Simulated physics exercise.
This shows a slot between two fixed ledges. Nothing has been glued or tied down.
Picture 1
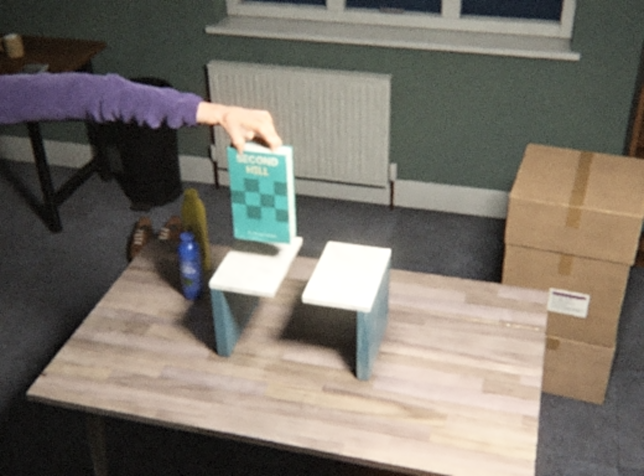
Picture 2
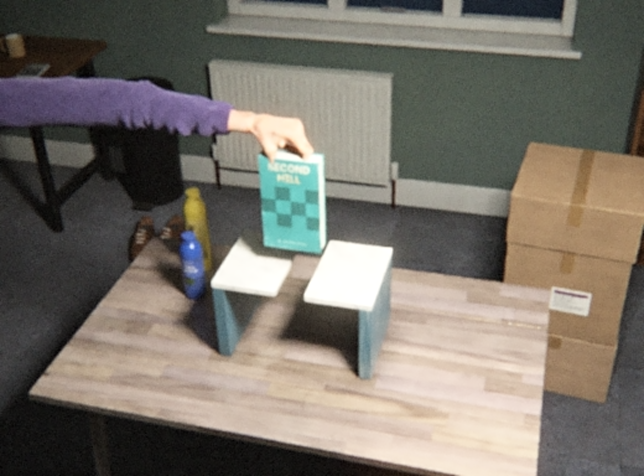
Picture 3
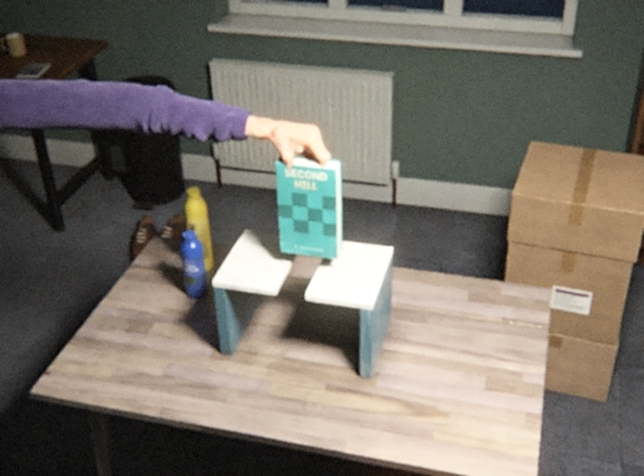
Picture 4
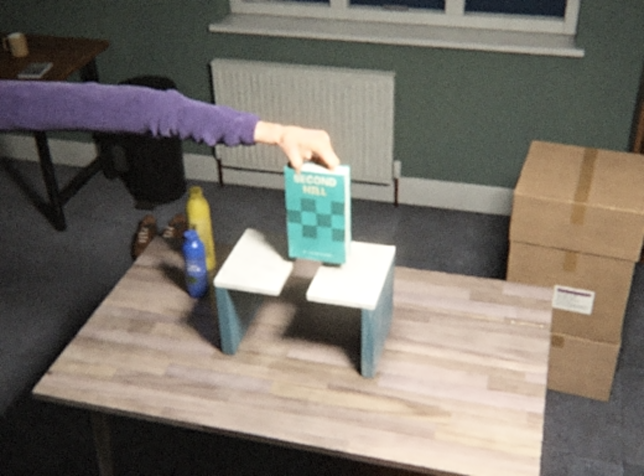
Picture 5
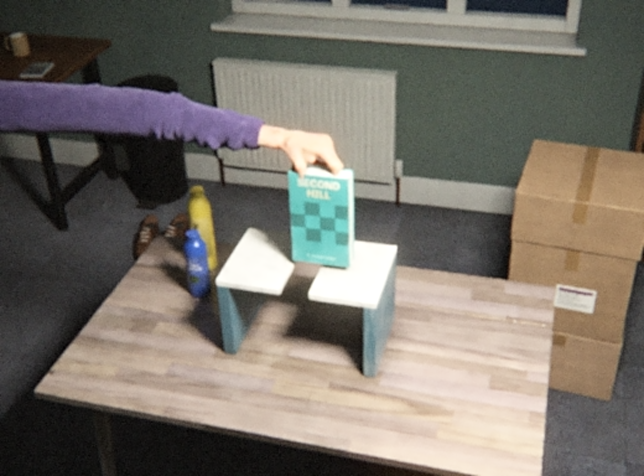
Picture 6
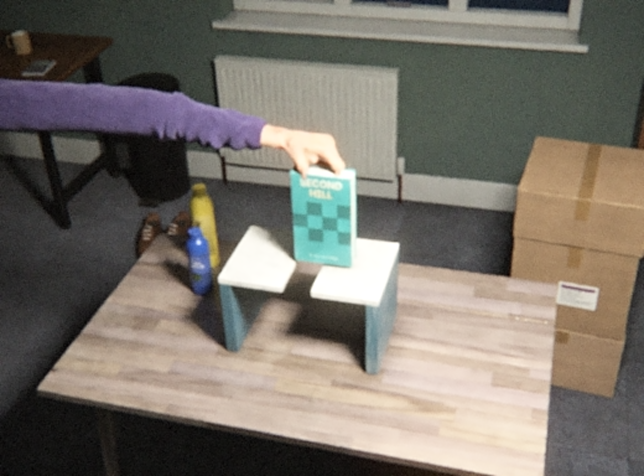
The clip opens with a purple-sleeved arm holding a turquoise book upright above a wooden table, near two white-topped stands, with blue and yellow bottles to the left. The hand carries the book rightward and slightly down, slows, and finally holds it nearly still above the gap between the stands.
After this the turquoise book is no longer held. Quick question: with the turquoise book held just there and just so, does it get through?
Turns out it never gets down to the table.
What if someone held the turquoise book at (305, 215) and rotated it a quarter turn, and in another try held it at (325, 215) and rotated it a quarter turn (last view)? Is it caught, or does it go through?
Passes the gap, then is held back.
Then, 0.20 s past the last view, nothing moves.
Then, 0.80 s past the last view, turquoise book resting near (325, 220).
Finally, all 3 still in place. Final places as the last picture's camera would see them, turquoise book near (325, 220). The book stays on top.
